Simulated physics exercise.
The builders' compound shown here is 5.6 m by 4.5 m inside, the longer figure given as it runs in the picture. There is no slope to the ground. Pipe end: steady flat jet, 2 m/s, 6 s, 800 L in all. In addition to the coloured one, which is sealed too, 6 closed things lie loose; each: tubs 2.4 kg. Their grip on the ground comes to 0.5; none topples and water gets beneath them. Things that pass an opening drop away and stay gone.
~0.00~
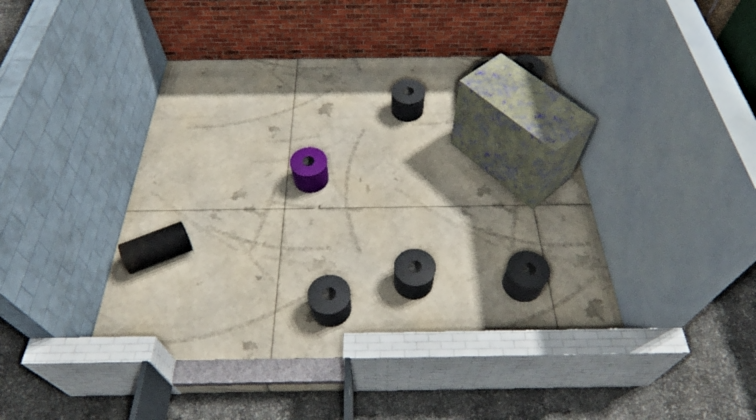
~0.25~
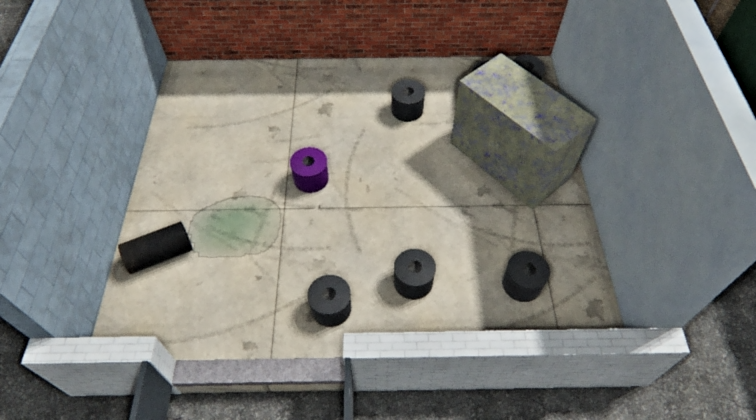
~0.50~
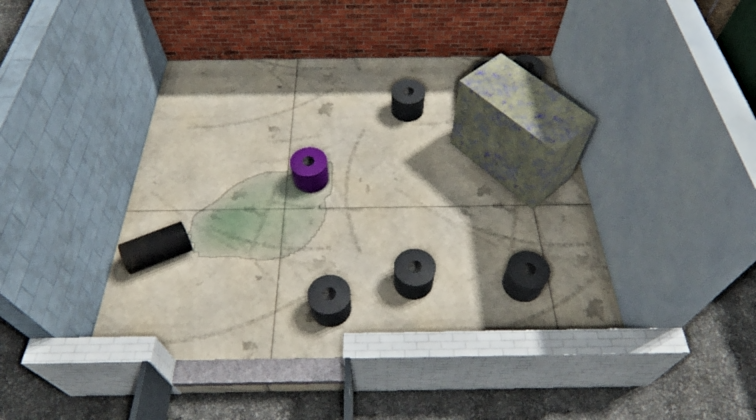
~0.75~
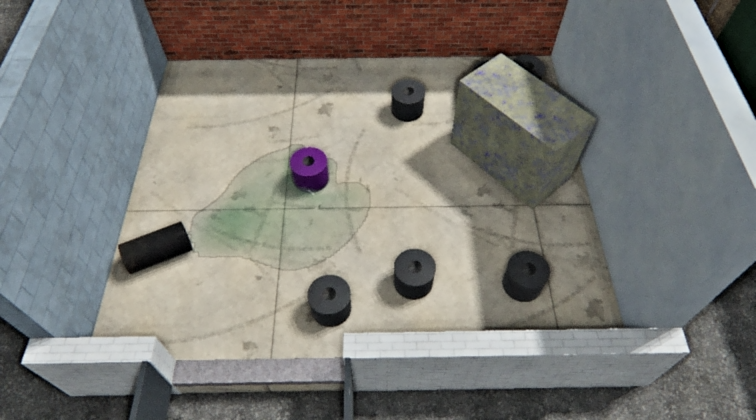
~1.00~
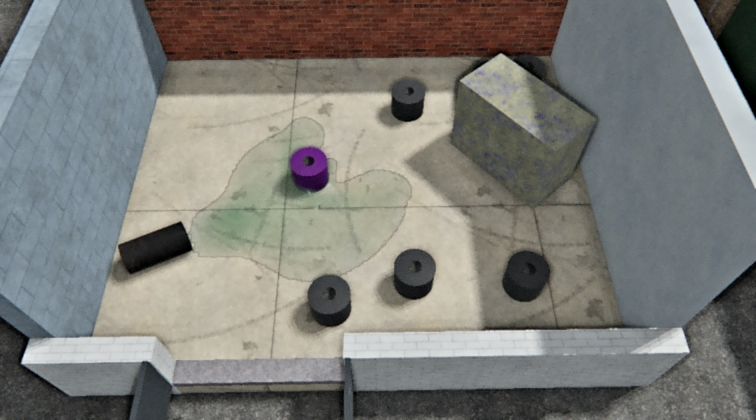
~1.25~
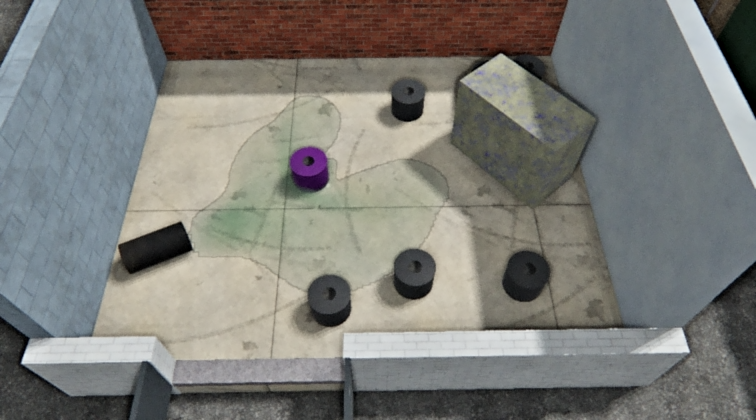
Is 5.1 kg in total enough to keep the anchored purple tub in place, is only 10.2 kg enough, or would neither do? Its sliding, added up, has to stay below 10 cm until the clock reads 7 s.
I expect both masses fail.
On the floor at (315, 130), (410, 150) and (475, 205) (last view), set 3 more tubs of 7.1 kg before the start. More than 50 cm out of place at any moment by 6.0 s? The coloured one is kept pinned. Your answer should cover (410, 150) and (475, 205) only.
One by one: A smaller shift, a bigger shift.
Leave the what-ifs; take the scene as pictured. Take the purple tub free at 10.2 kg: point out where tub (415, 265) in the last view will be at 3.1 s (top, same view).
Around (467, 293).
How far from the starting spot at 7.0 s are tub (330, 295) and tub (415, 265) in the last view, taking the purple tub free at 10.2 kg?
In turn they sit 5 cm and 60 cm away.
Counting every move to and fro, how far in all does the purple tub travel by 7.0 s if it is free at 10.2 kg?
Total path: Around 200 cm.
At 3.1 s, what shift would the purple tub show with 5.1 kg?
Shift: Roughly 200 cm.
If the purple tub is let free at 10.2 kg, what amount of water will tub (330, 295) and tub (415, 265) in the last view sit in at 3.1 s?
Roughly 1 and 2 cm.
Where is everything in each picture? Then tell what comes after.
The purple tub at (308, 161) rests on the ground; 0.0 m2 under water; 0 of 7 have shifted, in the first picture.
The purple tub at (308, 161), on the bottom; water covers 0.7 m2; 0 of 7 have shifted, in the second picture.
The purple tub at (308, 161), on the bottom; water covers 1.3 m2; 0 of 7 have shifted, in the third picture.
The purple tub at (308, 161), on the bottom; 2.2 m2 under water; 0 of 7 have shifted, in the fourth picture.
The purple tub at (308, 161) rests on the ground; 3.3 m2 under water; 0 of 7 have shifted, in the fifth picture.
The purple tub at (308, 161), on the bottom; 4.7 m2 under water; 0 of 7 have shifted, in the sixth picture.
After 1.8 s the purple tub would be 113 cm from its start with 5.1 kg and 59 cm from its start with 10.2 kg; 4 cm of water round it then.
After 3.1 s the purple tub would be 198 cm from its start with 5.1 kg and 115 cm from its start with 10.2 kg; 4 cm of water round it then.
After 4.9 s the purple tub would be 286 cm from its start with 5.1 kg and 148 cm from its start with 10.2 kg; 5 cm of water round it then.
After 7.0 s the purple tub would be 286 cm from its start with 5.1 kg and 184 cm from its start with 10.2 kg; 6 cm of water round it then.
